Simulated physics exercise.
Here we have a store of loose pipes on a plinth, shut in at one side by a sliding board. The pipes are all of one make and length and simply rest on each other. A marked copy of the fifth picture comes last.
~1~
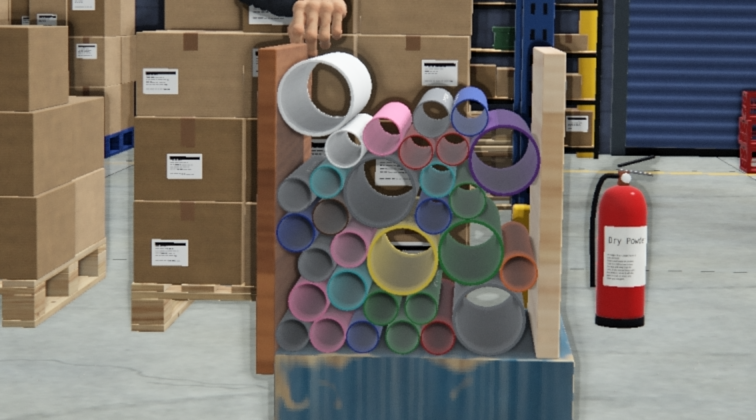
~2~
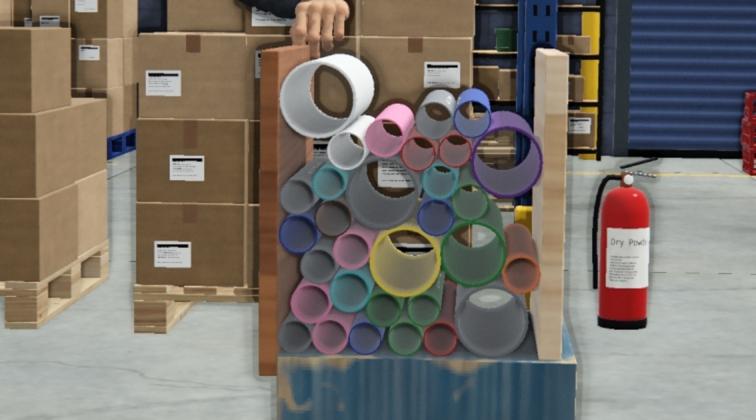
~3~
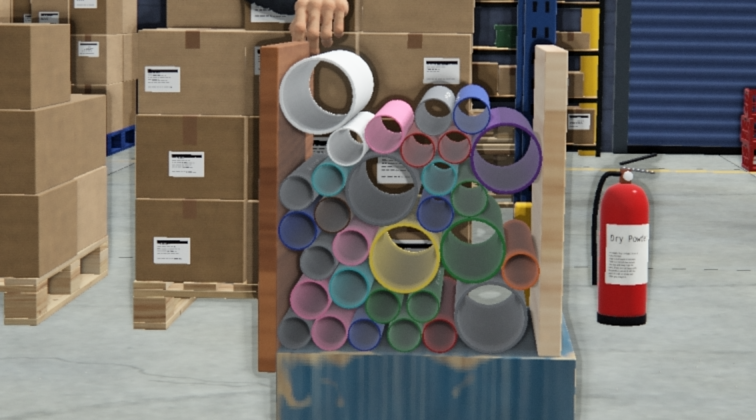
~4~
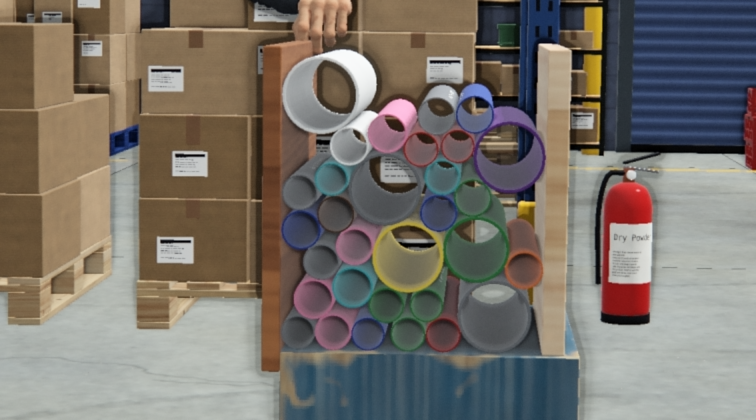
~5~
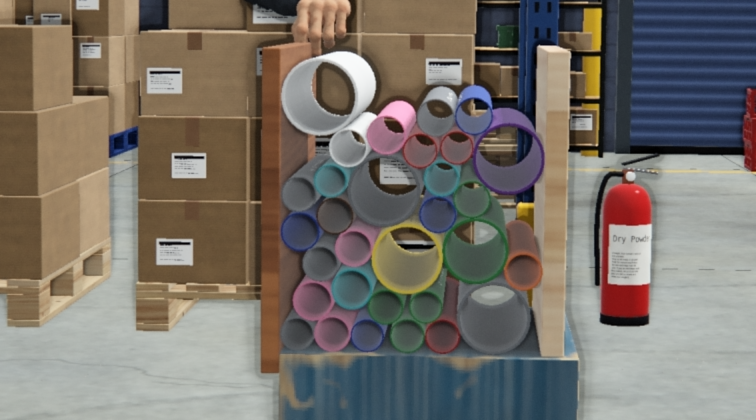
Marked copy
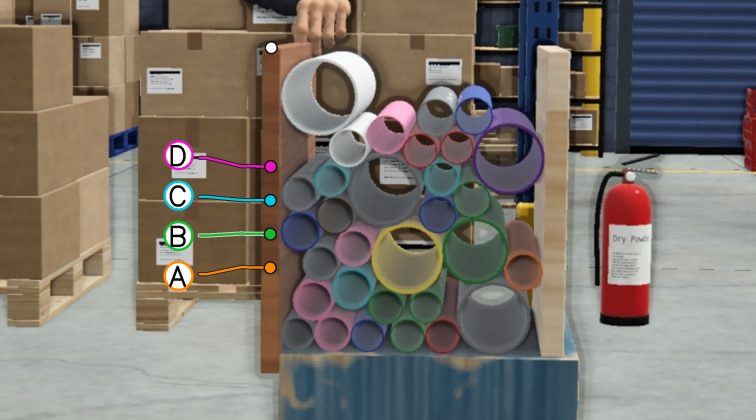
A hand rests at the top of a reddish-brown board on the left of a stack of loose pipes, seen end-on from the front in a warehouse. White, grey, pink, blue, red, green, purple and yellow pipes sit on a worn blue plinth between two upright boards, with cartons behind and a red extinguisher at right. The view shifts very slightly, while the hand, boards and pipes show no clear movement.
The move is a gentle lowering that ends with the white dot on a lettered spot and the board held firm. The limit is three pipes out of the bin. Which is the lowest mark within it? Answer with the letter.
Down to C.
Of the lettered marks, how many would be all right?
Two of the four.
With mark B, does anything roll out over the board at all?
At B: Yes.
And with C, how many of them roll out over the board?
At C the number is one.
On the marked copy, A at (270, 268); B at (270, 234); C at (270, 201); D at (270, 167); the white dot at (271, 48).
Taking C. A third of the way, top of the board (281, 115).
Two thirds of the way, top of the board (281, 193).
When it is over, top of the board (281, 200), one out over the board.
As for the rest, A more than three out over the board; B four out over the board; D none out over the board.
